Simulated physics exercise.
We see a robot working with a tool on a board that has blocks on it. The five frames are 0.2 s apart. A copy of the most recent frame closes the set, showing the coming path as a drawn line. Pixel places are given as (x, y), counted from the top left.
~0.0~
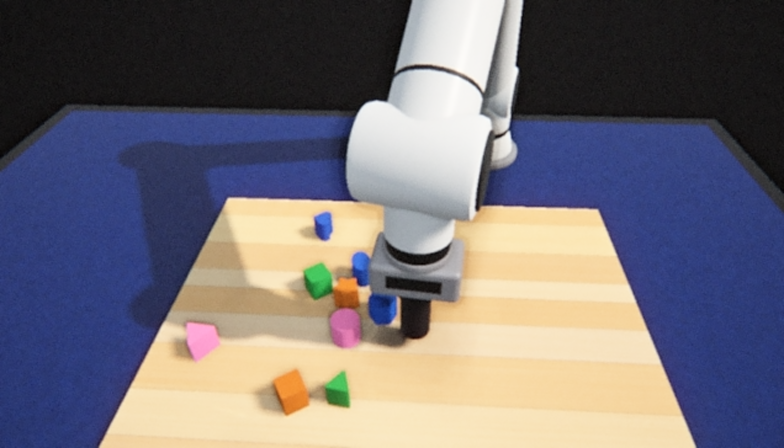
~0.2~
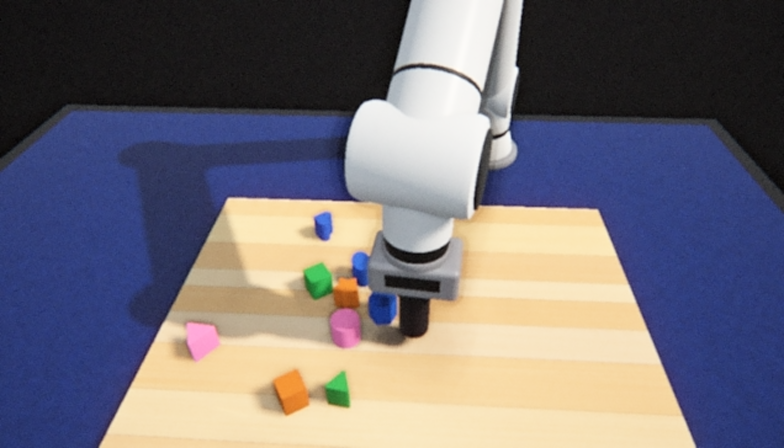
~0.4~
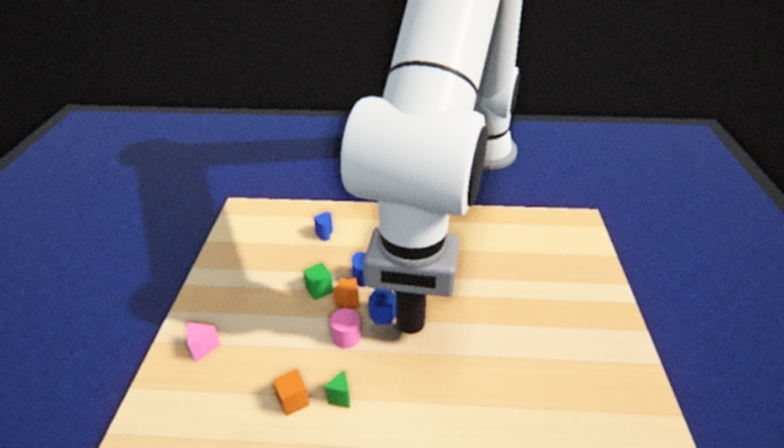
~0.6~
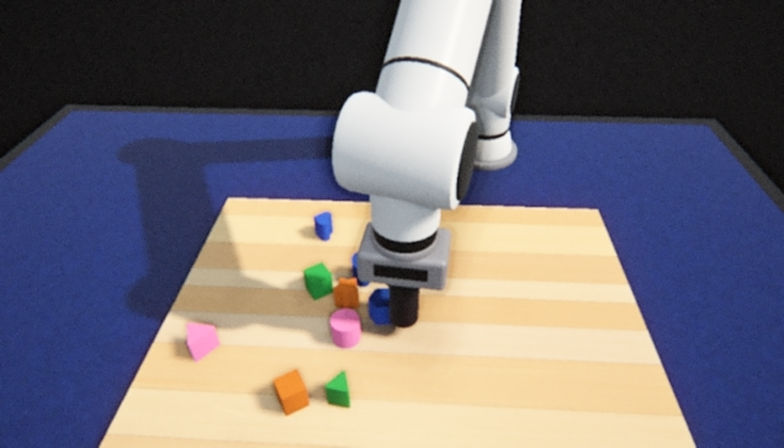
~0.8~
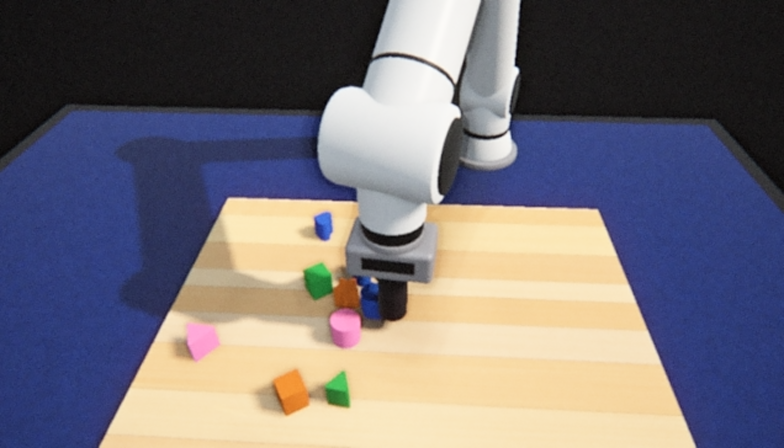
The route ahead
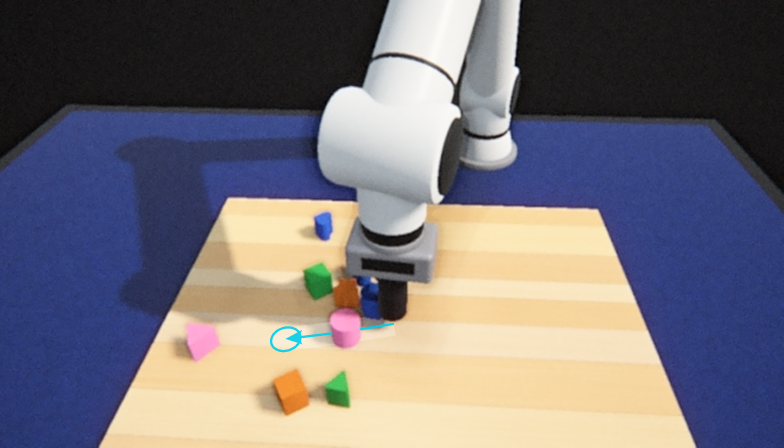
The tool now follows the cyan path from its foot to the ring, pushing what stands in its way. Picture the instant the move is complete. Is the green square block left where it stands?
Going by the path, yes.
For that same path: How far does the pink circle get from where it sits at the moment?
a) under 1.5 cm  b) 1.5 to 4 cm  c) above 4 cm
The one that fits is c, above 4 cm.
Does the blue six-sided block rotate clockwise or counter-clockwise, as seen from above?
Rotation: Clockwise.
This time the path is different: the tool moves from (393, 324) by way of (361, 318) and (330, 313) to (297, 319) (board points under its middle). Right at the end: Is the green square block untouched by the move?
No, that is not what happens.
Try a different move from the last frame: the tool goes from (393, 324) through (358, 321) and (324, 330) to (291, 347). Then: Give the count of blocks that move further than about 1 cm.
That push would leave three or more blocks displaced by more than about 1 cm.
Path on the board, in a line from (393, 324) to (286, 339).
On the path given first. One third of the way, tool (357, 318); pink circle (330, 324); orange star block (342, 284); blue six-sided block (366, 289), turned 35° clockwise.
Two thirds of the way, tool (320, 323); pink circle (298, 336); orange star block (342, 284); blue six-sided block (366, 289), turned 35° clockwise.
At the end, tool (283, 327); green square block in place; pink circle (276, 346); orange star block (342, 284); blue six-sided block (366, 289), turned 35° clockwise.
